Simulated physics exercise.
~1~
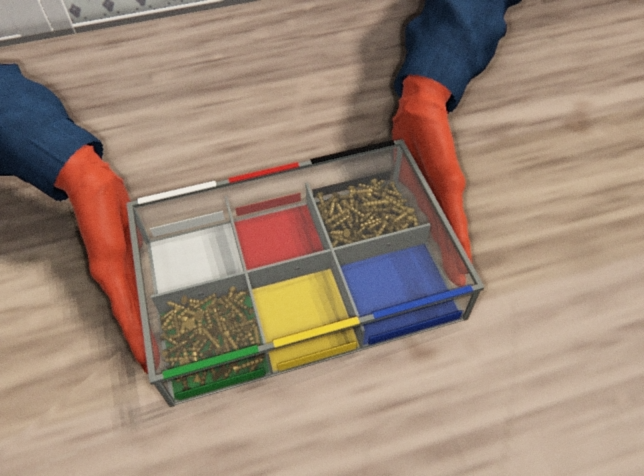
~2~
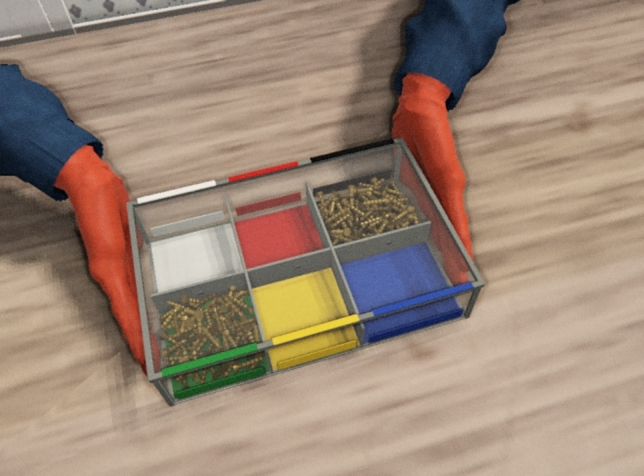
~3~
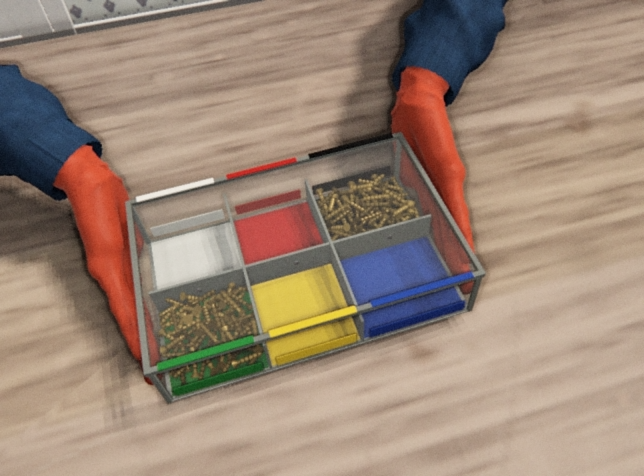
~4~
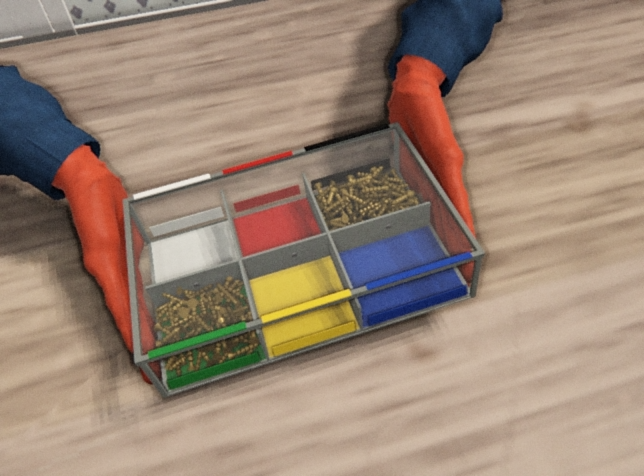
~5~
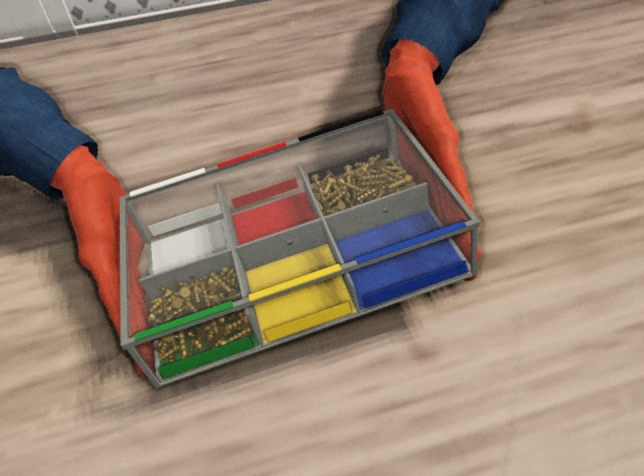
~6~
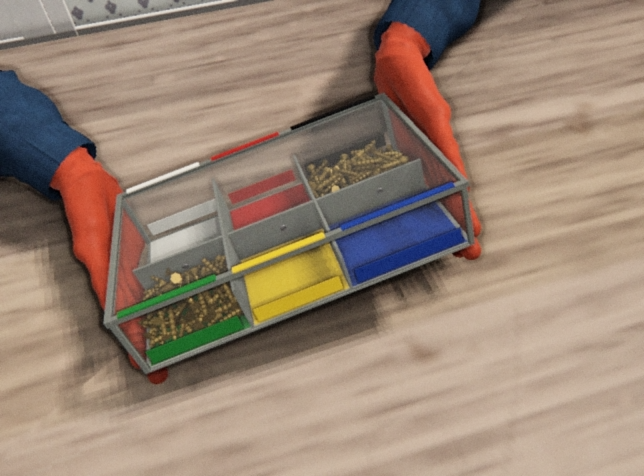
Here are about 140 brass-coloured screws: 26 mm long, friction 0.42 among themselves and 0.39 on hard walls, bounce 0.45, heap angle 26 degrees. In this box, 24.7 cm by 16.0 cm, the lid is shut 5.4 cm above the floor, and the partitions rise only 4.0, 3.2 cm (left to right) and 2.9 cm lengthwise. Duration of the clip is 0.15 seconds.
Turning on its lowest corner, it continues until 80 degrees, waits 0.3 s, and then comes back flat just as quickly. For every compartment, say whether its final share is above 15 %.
In the end red: Does not qualify; blue: Does not qualify; green: Qualifies; yellow: Does not qualify; white: Qualifies; black: Qualifies.
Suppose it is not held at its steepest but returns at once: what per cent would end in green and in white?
That would leave green with 30 percent and white with 20 percent.
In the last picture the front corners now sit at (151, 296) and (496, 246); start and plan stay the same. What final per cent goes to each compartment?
Per cent at the finish: Red 5, blue 0, green 30, yellow 0, white 5, black 55.
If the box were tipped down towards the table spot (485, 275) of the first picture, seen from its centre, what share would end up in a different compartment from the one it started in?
Around 15 percent of them.
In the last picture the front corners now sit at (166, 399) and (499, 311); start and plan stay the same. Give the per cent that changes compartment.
It comes to around 30 per cent in that case.
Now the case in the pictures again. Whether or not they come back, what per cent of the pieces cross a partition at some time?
Something like 30 per cent of the pieces.
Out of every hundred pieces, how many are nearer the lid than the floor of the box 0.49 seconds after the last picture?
Roughly 50 per cent.
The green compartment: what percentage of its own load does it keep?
60 per cent, roughly.
Then, 0.49 s after the last picture, tilt 80 degrees; red 5 %, green 30 %, white 20 %, black 45 %.
Then, 0.81 s after the last picture, tilt 49 degrees; red 5 %, green 30 %, white 20 %, black 45 %.
Then, 1.23 s after the last picture, tilt 0 degrees; red 5 %, green 30 %, white 20 %, black 45 %.
In the end, red 5 %, blue 0 %, green 30 %, yellow 0 %, white 20 %, black 45 %.
